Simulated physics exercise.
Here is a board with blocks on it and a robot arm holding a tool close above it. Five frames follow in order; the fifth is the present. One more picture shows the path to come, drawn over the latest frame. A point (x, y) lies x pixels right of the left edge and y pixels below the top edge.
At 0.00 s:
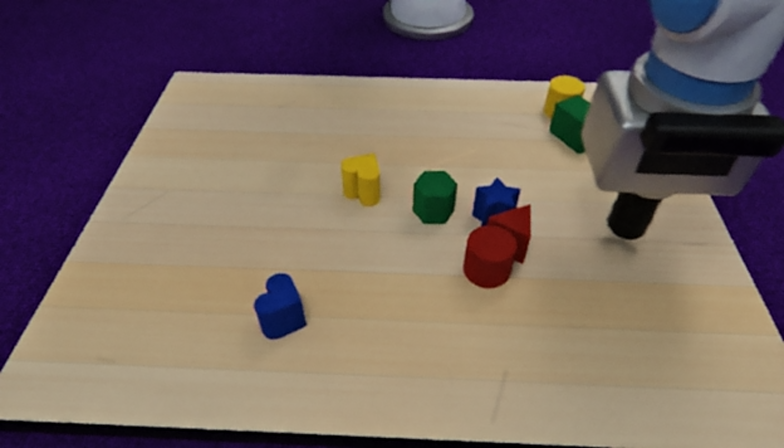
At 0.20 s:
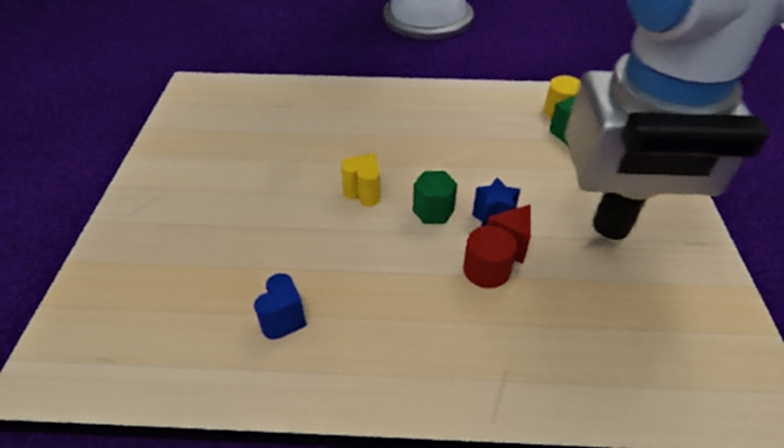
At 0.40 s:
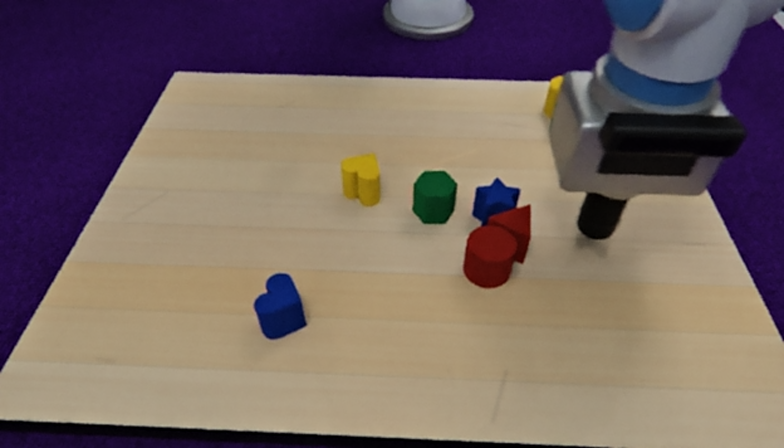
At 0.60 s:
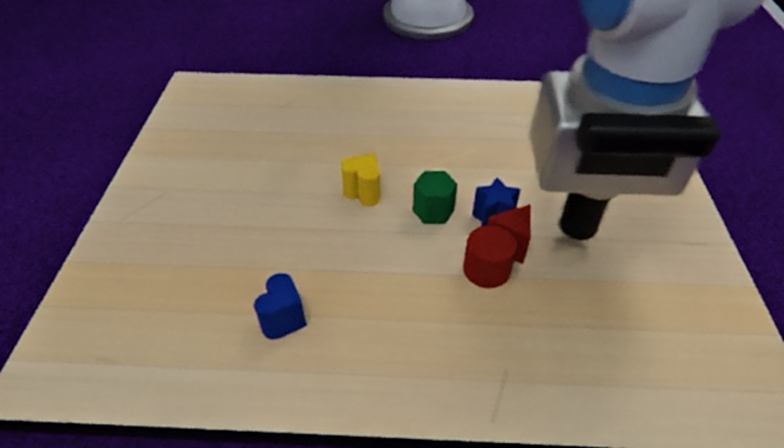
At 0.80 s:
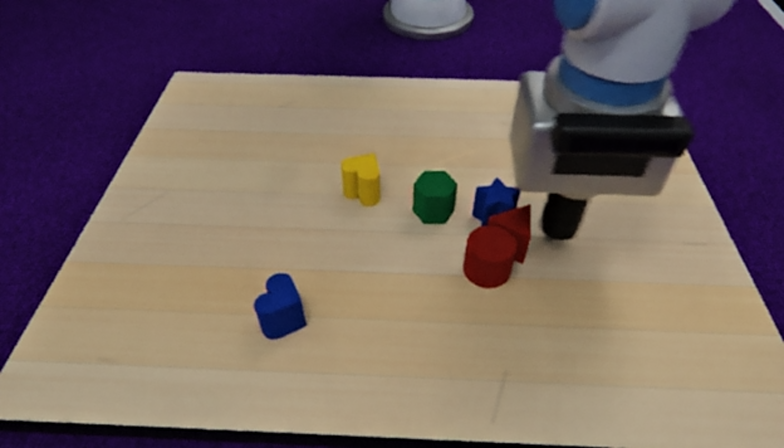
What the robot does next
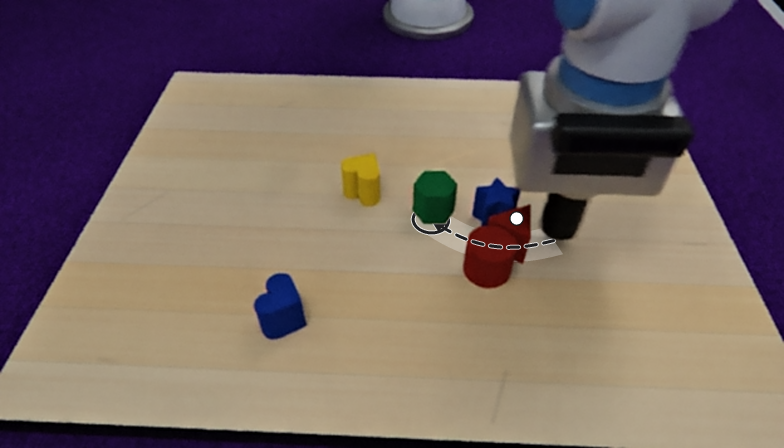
A robot arm holding a dark tool slid steadily left above a wooden board, drawing close to the red triangular block beside a blue star and red disc, while all the blocks stayed still.
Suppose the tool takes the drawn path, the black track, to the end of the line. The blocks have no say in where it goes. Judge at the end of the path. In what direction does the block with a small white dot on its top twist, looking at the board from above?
Bird's-eye view: Counterclockwise.
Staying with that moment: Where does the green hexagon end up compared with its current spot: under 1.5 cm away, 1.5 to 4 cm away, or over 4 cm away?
Between 1.5 and 4 cm.
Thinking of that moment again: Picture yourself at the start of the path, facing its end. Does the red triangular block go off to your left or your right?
My answer: Left.
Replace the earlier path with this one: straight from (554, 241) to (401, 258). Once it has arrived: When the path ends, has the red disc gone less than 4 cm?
Going by the path, yes.
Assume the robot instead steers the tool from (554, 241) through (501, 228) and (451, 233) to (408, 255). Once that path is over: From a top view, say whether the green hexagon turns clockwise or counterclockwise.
It turns counter-clockwise.
Path on the board, from (554, 241) over (512, 247) and (467, 240) to (431, 220); the dot is on the red triangular block.
On the path given first. One third of the way, tool (514, 235); red disc (475, 251); blue star (491, 189), turned 35° clockwise; red triangular block (483, 221).
Two thirds of the way, tool (468, 226); red disc (469, 254); blue star (482, 187), turned 80° clockwise; red triangular block (439, 221), turned 45° anticlockwise.
At the end, tool (432, 207); yellow heart block in place; green hexagon (419, 167), turned 25° clockwise; red disc (469, 254); blue star (477, 185), turned 110° clockwise; red triangular block (429, 220), turned 60° anticlockwise.
